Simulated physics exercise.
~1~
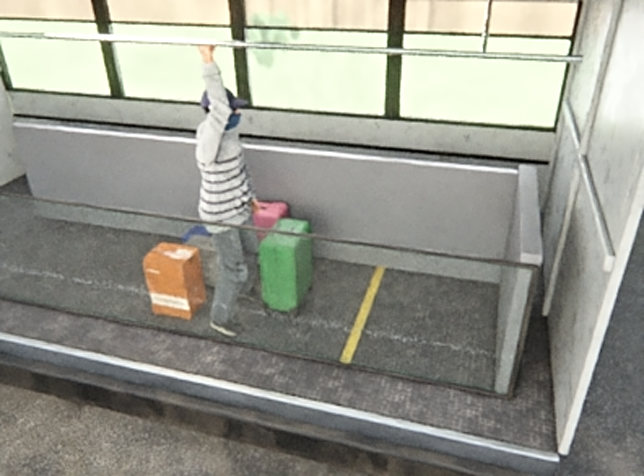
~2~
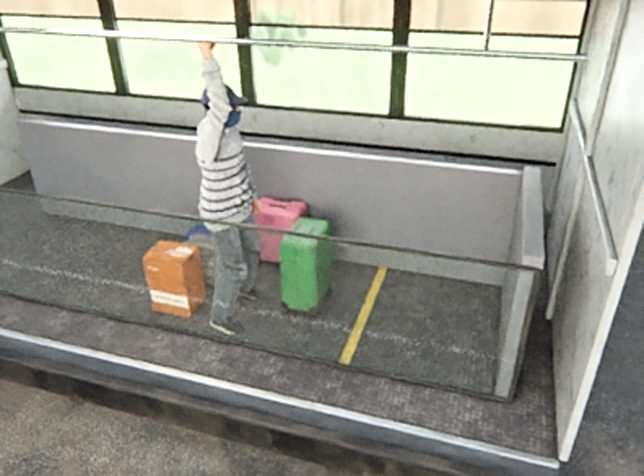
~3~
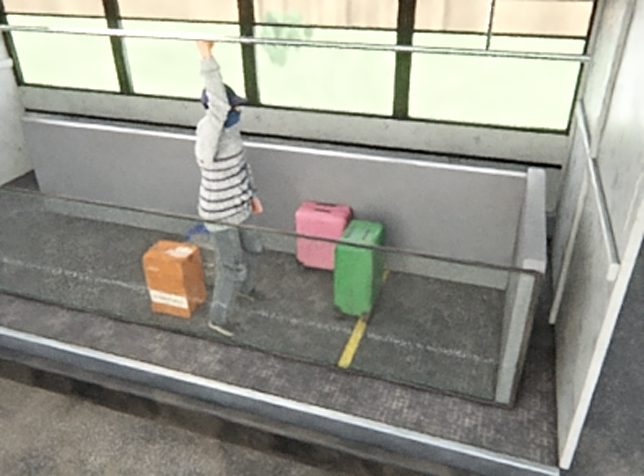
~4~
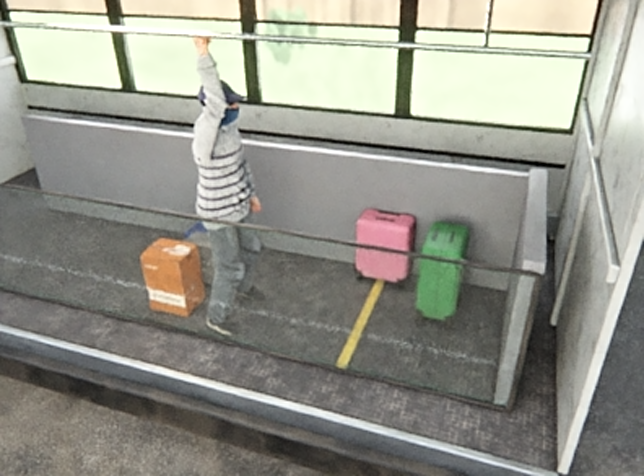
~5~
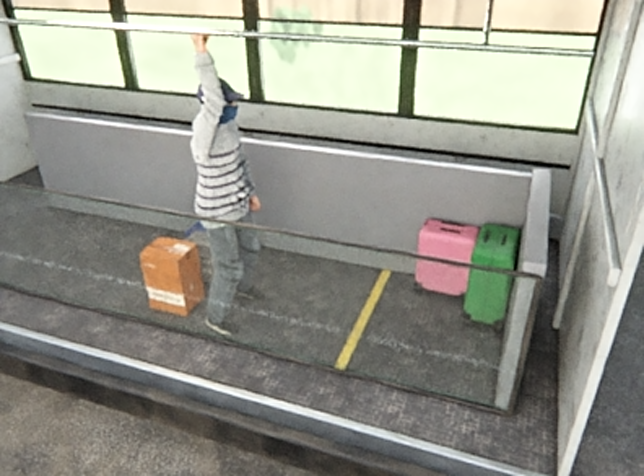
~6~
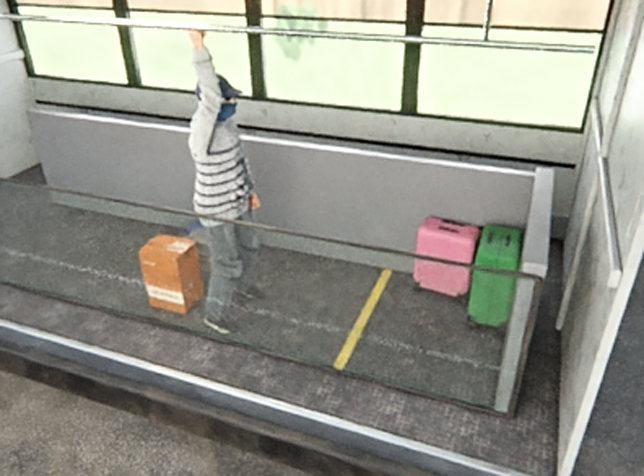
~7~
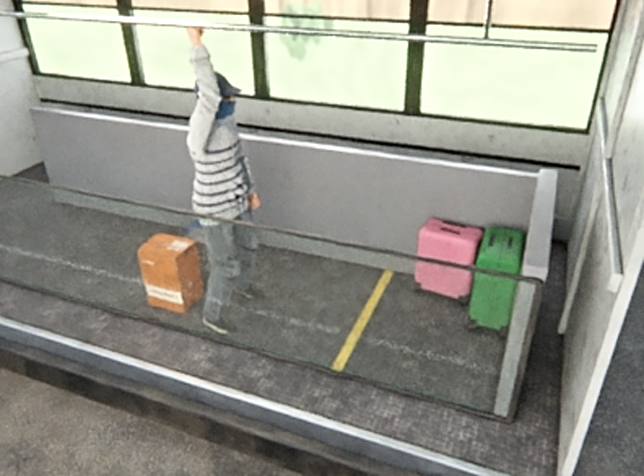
A green wheeled suitcase and a smaller pink one roll across the standing bay of a bus, seen from above through a clear front panel. At first they stand upright just right of a passenger in a striped top and cap, who grips the overhead rail with a raised arm. An orange pack sits at the left, and a yellow line marks the floor to the right. The green case leads over the line, and the pink one follows. Both end upright and still near the right end wall, while the passenger and orange pack stay put.
